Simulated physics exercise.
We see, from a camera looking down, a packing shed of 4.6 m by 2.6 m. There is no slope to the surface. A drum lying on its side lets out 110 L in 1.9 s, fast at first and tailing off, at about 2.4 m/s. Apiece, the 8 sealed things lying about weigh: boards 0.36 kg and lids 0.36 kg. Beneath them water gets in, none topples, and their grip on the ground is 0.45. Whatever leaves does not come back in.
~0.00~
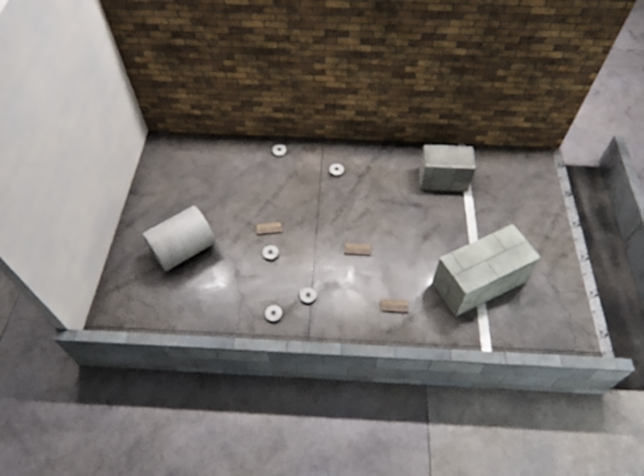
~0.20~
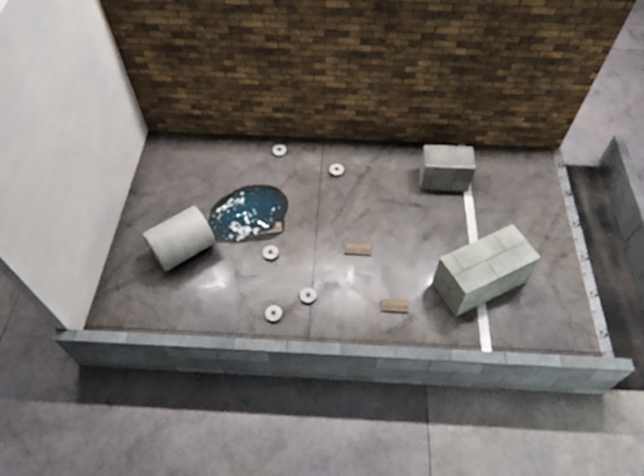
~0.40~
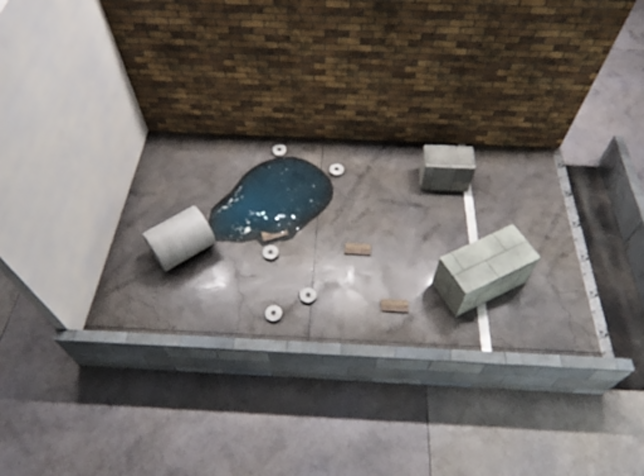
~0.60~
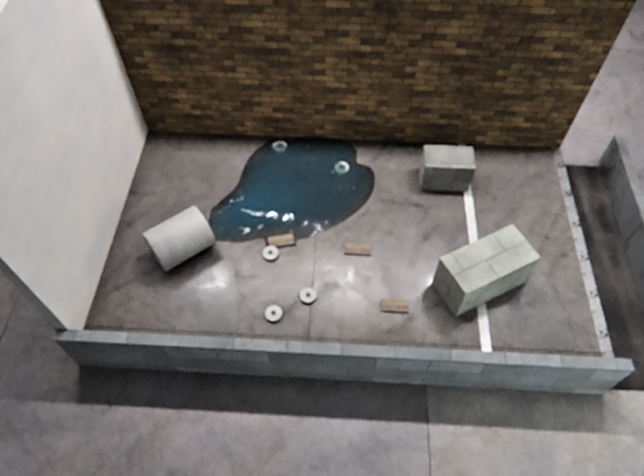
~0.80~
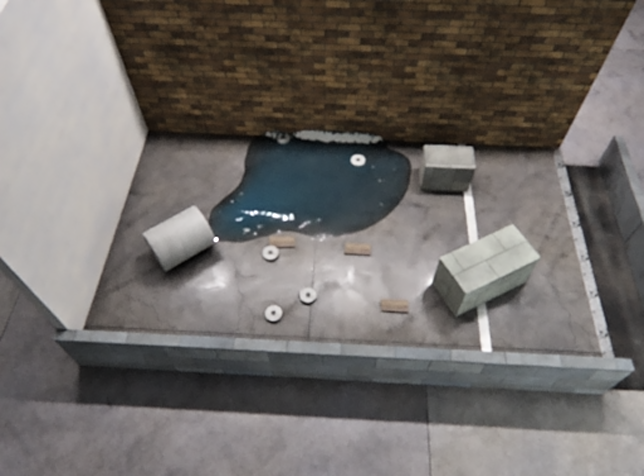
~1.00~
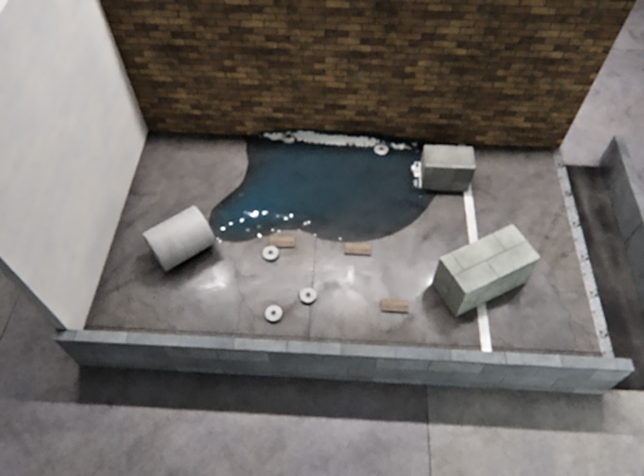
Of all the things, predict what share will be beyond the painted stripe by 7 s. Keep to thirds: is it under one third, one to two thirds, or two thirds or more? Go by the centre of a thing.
The share is under one third.
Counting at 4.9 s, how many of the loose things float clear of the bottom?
Total: 0.
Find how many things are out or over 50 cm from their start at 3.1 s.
By then the count is 2.
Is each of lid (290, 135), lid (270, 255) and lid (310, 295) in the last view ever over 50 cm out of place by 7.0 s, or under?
Taking them in order, the first is above the mark, the second below the mark and the third below the mark.
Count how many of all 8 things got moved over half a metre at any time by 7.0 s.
2.
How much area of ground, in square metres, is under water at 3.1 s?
I'd put it close to 4.5 m2.
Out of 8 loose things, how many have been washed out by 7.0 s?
I count 1 of them.
After 1.4 s 0 of 8 are over the mark; 2 afloat.
After 3.1 s 1 of 8 are over the mark; 1 afloat.
After 4.9 s 2 of 8 are over the mark; 0 afloat.
After 7.0 s 2 of 8 are over the mark; 0 afloat.
